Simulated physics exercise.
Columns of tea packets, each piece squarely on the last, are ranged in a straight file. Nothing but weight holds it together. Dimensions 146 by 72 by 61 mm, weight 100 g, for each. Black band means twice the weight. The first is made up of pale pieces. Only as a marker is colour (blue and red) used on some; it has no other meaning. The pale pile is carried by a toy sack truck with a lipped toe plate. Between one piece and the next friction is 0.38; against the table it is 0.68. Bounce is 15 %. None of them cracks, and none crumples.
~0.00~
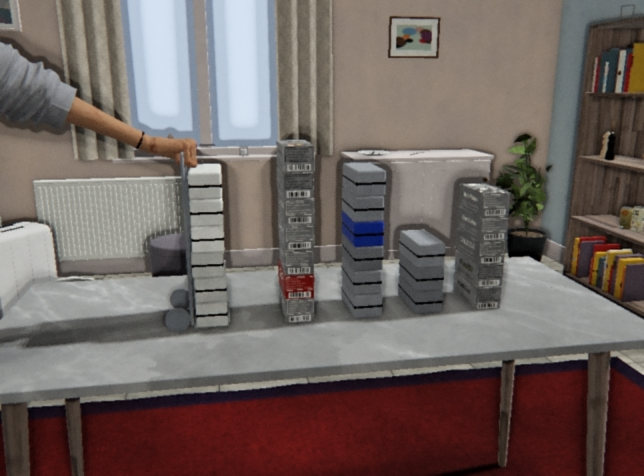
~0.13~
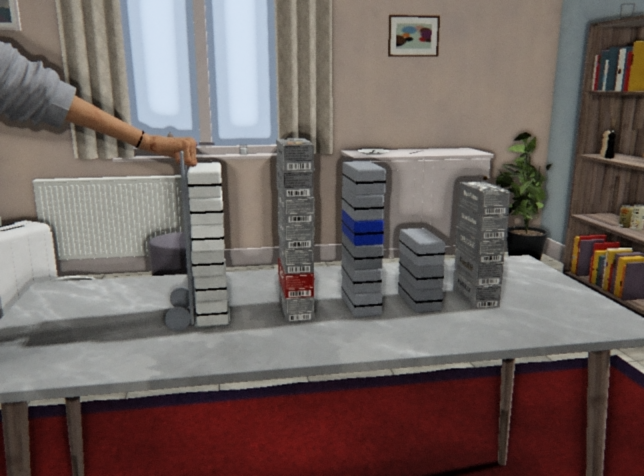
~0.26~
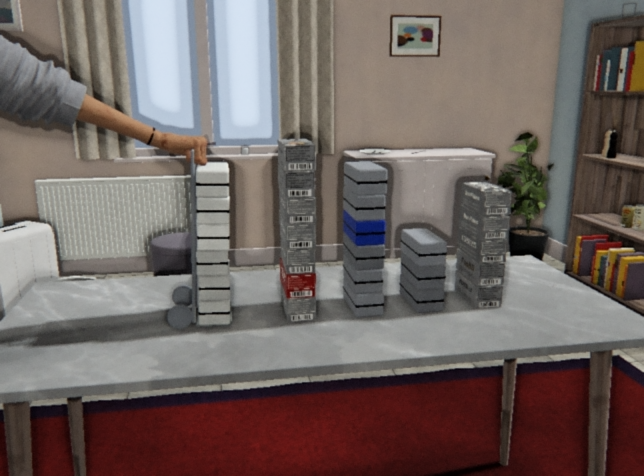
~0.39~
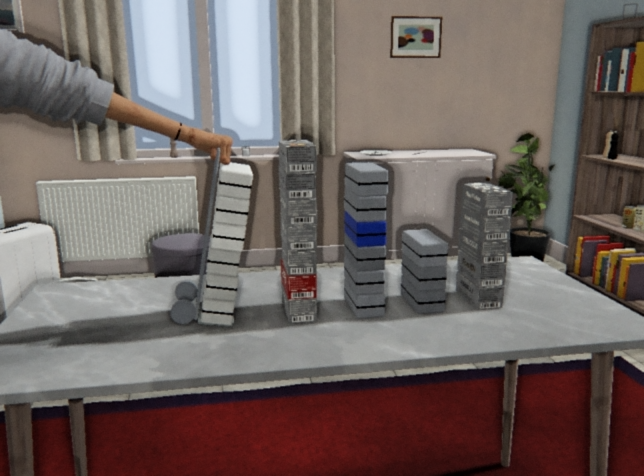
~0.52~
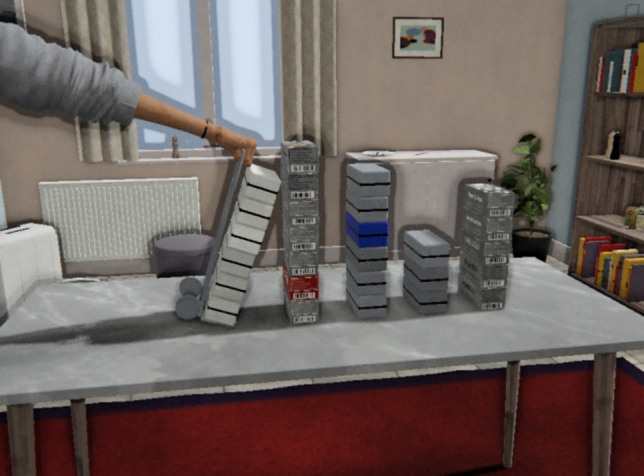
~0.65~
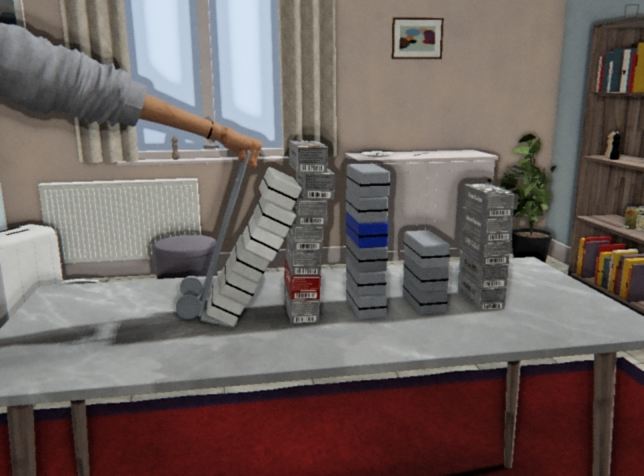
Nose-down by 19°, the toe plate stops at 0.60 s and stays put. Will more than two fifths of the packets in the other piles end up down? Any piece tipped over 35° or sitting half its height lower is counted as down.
Yes.
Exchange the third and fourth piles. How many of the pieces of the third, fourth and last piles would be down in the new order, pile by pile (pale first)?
Count of fallen pieces - third: 3; fourth: 6; last: 4.
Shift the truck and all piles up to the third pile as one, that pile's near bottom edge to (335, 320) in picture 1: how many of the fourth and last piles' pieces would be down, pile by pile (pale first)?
Then fourth 3, last 5.
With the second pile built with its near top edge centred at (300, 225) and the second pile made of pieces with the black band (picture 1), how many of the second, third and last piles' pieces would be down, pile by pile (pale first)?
Result: Second pile 4, third pile 6, last pile 5.
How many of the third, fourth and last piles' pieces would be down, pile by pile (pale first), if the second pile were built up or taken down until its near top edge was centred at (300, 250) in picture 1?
Result: Third pile 0, fourth pile 0, last pile 0.
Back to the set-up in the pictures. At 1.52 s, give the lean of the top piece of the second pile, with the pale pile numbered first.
50° from upright.
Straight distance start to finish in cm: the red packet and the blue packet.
About: Red 12, blue 24.
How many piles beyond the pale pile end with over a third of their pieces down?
Summing them, I get 4 in all.
After 1.02 s, 6 of the pale pile down; 3 of the 21 other packets down; red packet leaning 36°, 21 mm lower; blue packet leaning 14°.
After 1.52 s, 6 of the pale pile down; 21 of the 21 other packets down; blue packet leaning 48°, 6 cm lower; red packet leaning 36°, 35 mm lower.
By the end (2.4 s), 6 of the pale pile down; 21 of the 21 other packets down; blue packet leaning 44°, 10 cm lower; red packet leaning 37°, 35 mm lower. That is 100 per cent. As the last picture would show them, middles, blue packet near (449, 260), red packet near (344, 290).
